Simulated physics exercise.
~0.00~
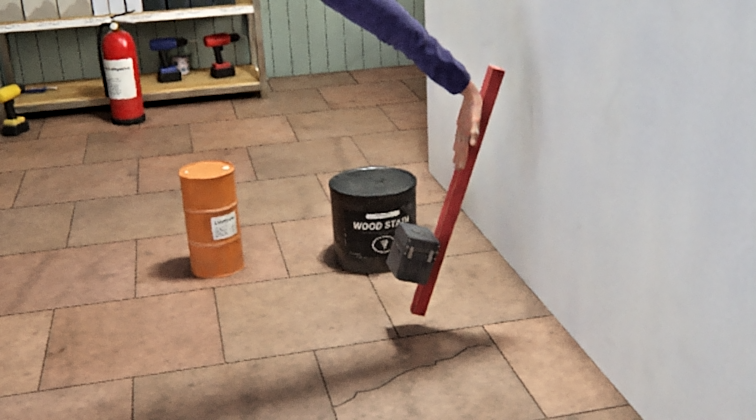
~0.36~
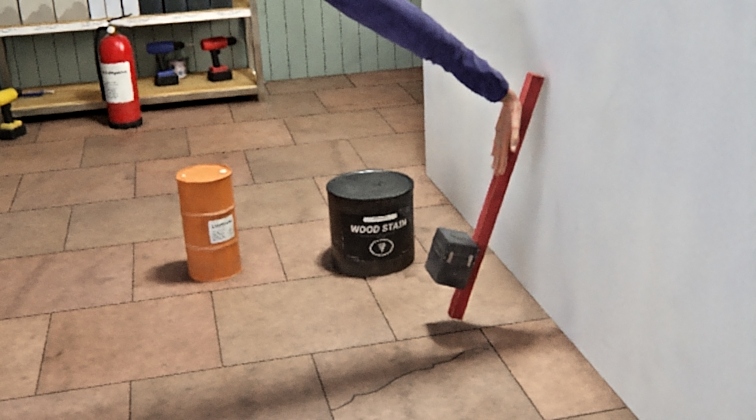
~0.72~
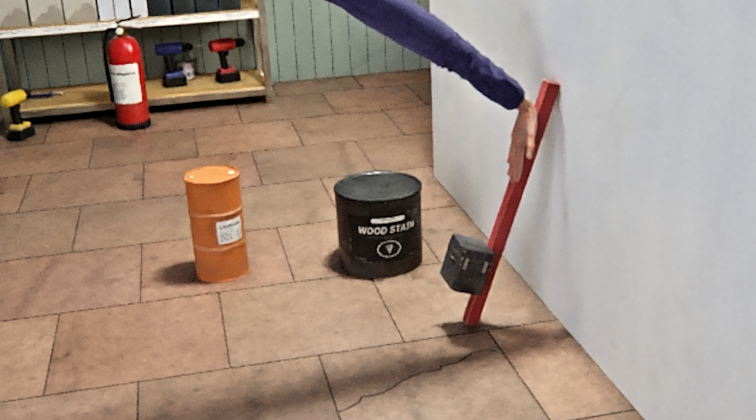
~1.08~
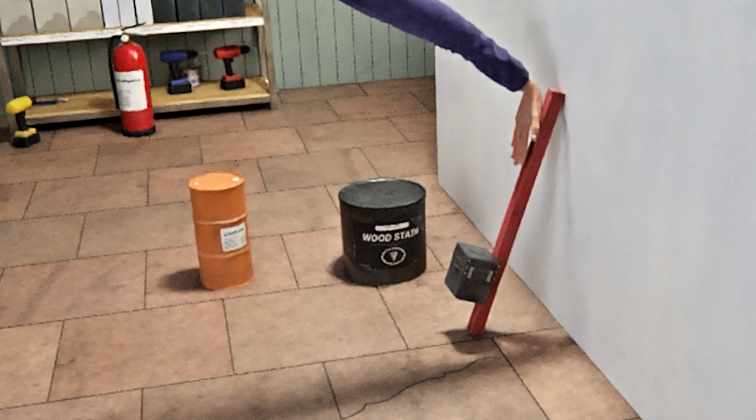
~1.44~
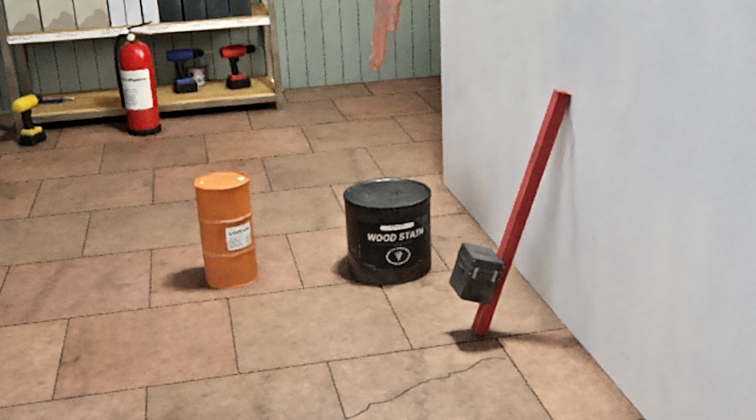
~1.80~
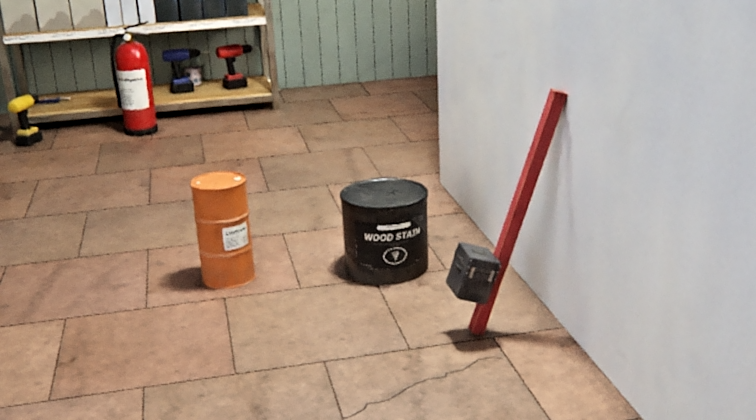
A hand in a purple sleeve moved a red pole with a dark block attached to the right and leaned it against the pale wall, then let go and drew away, and the pole stayed leaning beside the black pail and orange canister.
